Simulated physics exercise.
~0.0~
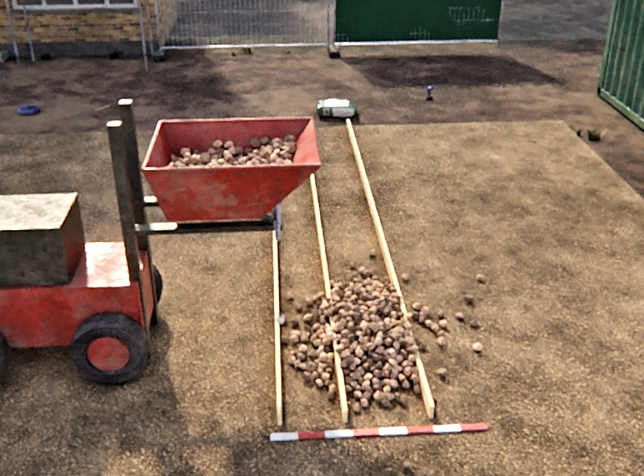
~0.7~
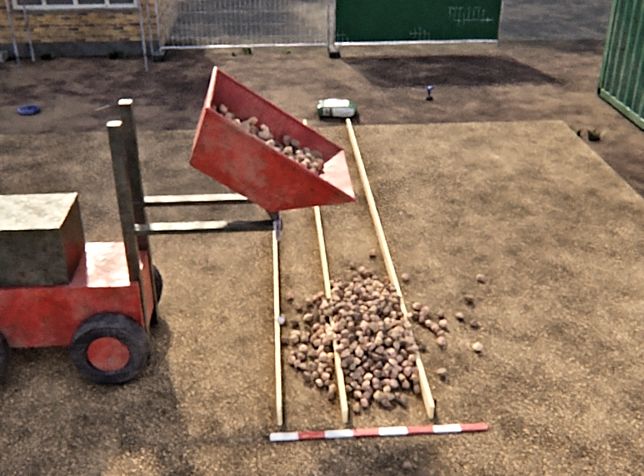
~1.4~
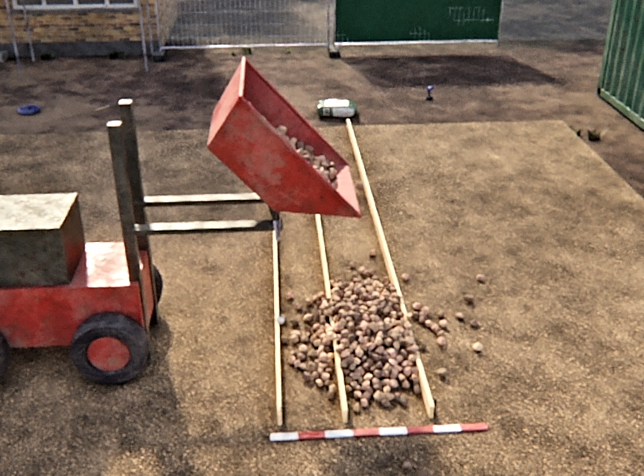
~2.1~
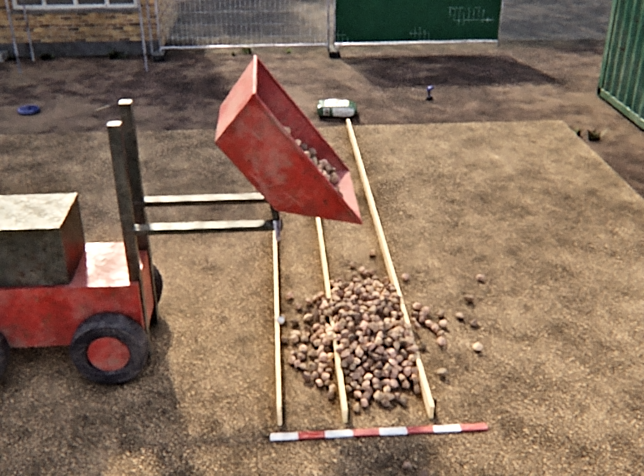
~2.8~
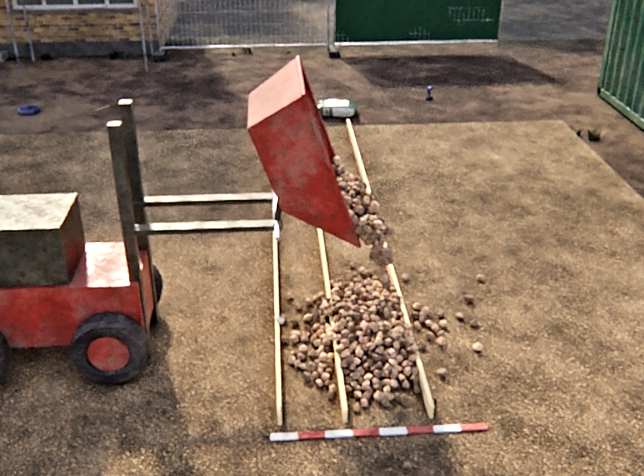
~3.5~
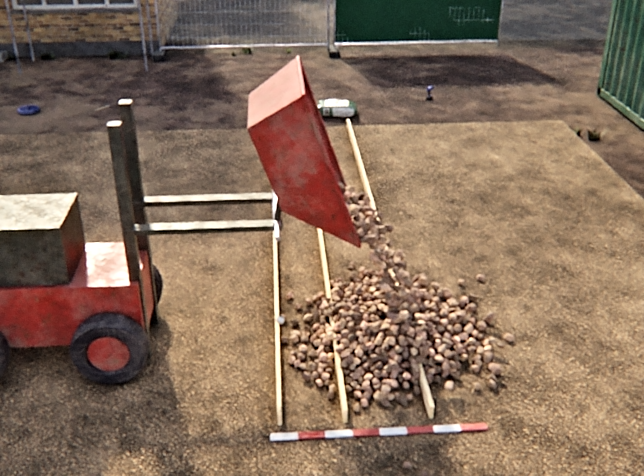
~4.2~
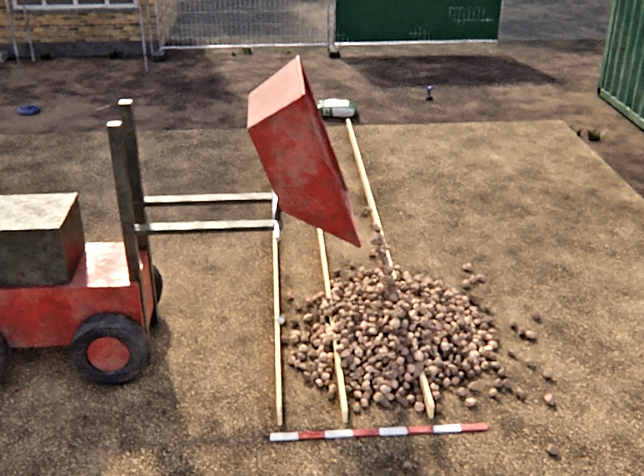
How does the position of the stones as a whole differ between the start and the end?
At the start some stones are up in the skip and the rest lie in a heap over the boards. By the end they are down on the ground in one broader pile, so the stones as a whole sit lower and further to the right.
